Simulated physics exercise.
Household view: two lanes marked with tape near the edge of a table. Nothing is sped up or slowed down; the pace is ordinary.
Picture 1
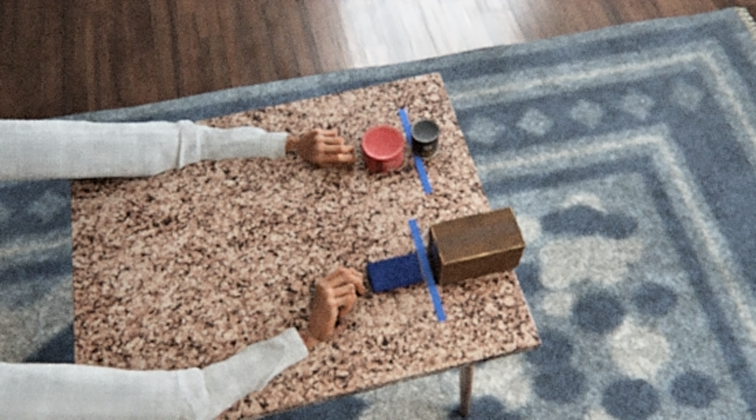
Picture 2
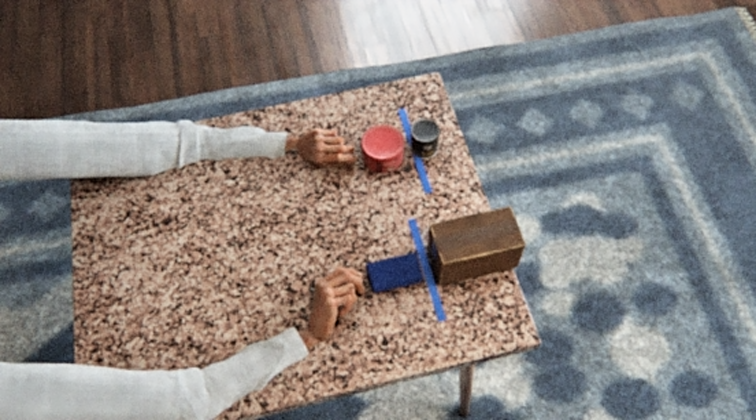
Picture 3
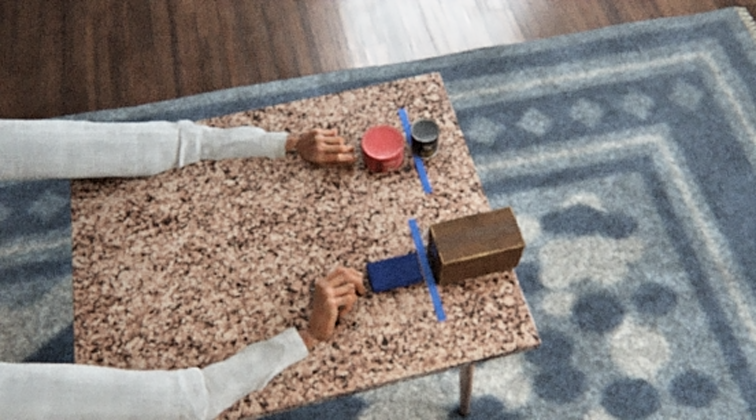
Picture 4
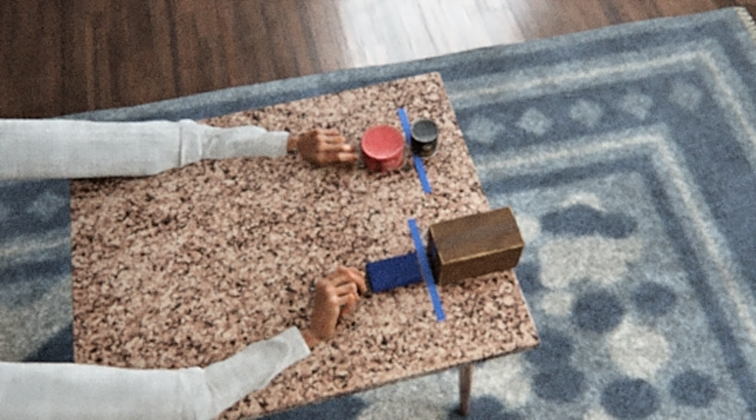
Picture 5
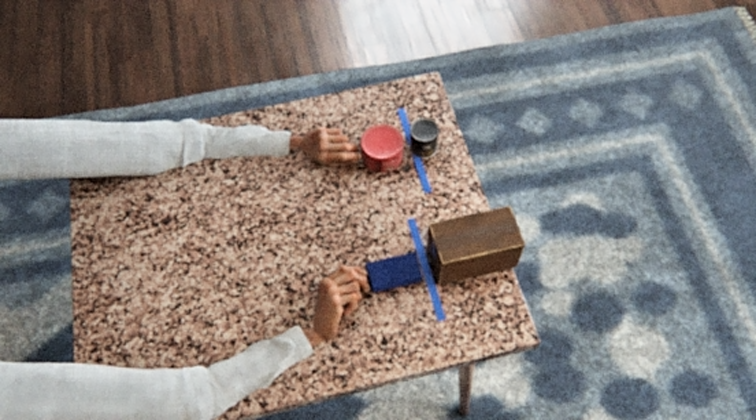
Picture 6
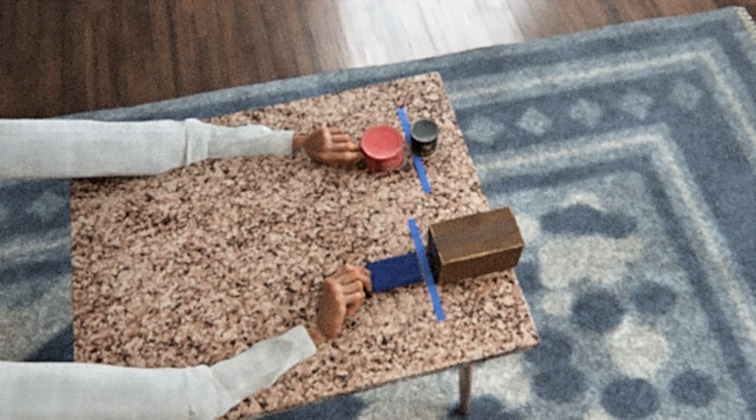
Two hands in pale grey sleeves, reaching in from the left, edge very slightly rightward toward a red tub and a blue sponge on a speckled tabletop, seen from above by a still camera. A small black tin sits right of the tub and a brown box right of the sponge, near blue tape strips, above a patterned blue rug and wooden floor. The objects show hardly any movement.
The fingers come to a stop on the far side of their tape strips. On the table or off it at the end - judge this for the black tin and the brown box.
The black tin will come down off the table; the brown box will come down off the table.
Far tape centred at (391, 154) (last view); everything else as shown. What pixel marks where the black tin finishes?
(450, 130).
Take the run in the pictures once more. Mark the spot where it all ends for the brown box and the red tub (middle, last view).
The first ends near (484, 352), the second near (438, 137).
Then, 1.32 s later than the last frame, black tin tilted by 44° near (479, 132); brown box tilted by 42° near (532, 239).
Then, 1.56 s later than the last frame, black tin dropping near (488, 197); brown box dropping near (528, 306).
When it is over, the black tin goes over the edge, near (515, 253); the brown box goes over the edge, near (484, 352).
